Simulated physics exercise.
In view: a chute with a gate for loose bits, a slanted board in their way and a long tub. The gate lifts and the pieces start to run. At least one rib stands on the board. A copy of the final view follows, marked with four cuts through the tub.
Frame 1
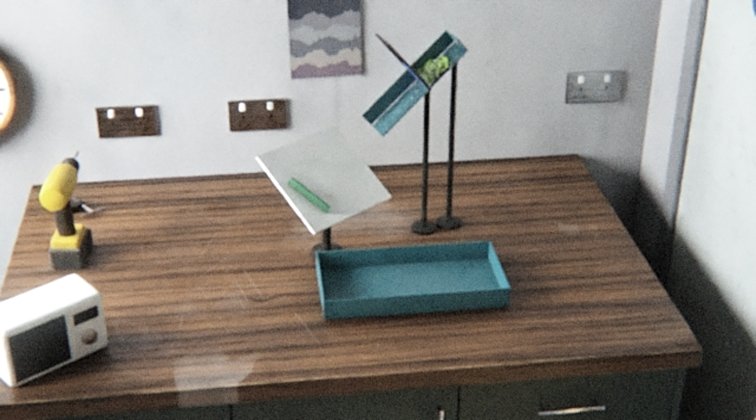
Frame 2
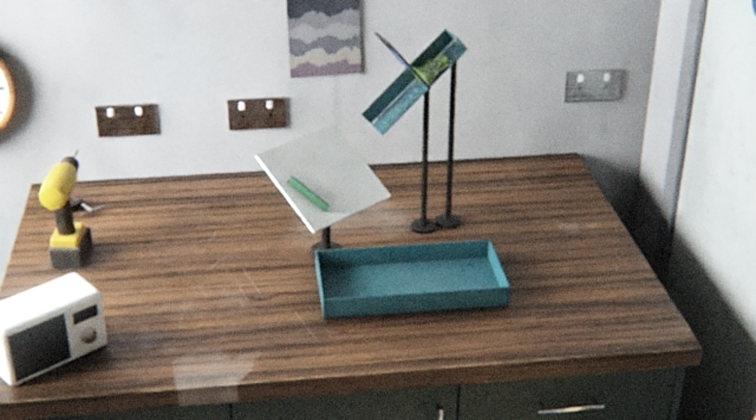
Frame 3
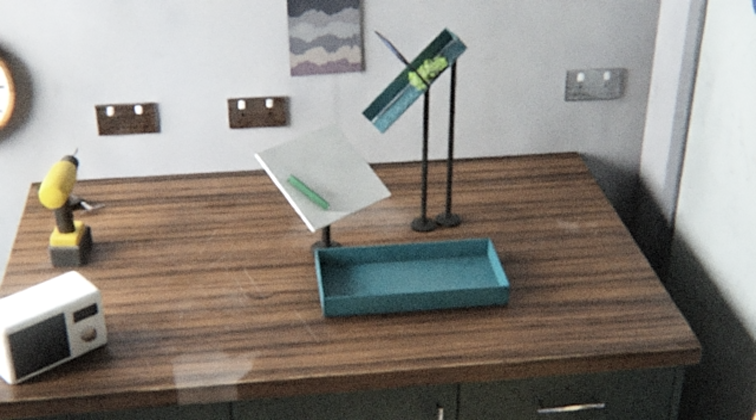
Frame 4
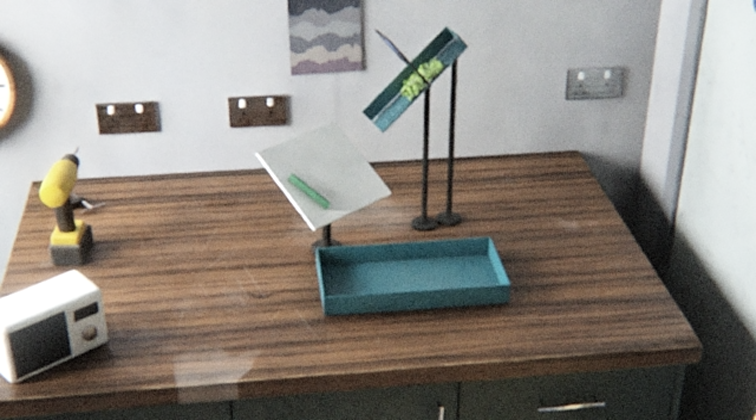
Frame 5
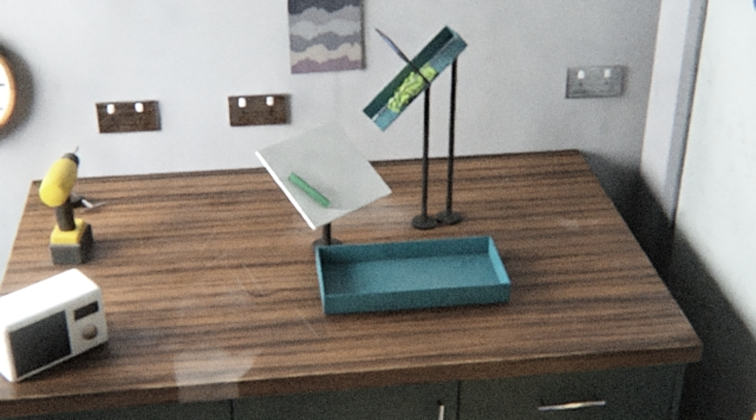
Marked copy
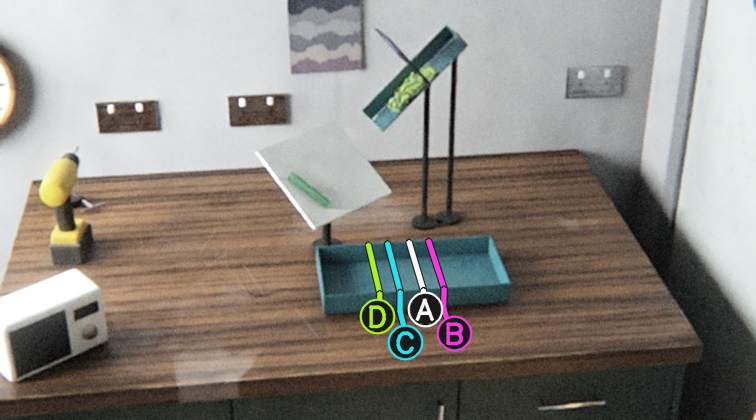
The footage shows a raised, sloping teal chute above a wooden worktop, with a white slanted board and an empty teal tub nearby; its gate lifts and a cluster of small green pieces slides down leftward along the chute.
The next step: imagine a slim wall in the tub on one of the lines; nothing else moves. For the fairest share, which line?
Take D.
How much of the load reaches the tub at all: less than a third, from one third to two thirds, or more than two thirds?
More than two thirds.
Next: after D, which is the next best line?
C.
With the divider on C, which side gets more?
More lands on the left.
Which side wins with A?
More lands on the left.
On the marked copy, line A crosses the front rim at (423, 289); line B crosses the front rim at (444, 288); line C crosses the front rim at (400, 291); line D crosses the front rim at (379, 292).
For line A, of what is caught, nearly all on the left of the divider, a stray few on the right.
For line B, of what is caught, nearly all on the left of the divider, a stray few on the right.
For line C, of what is caught, most on the left of the divider, about a quarter on the right.
For line D, of what is caught, about two thirds on the left of the divider, about a third on the right.
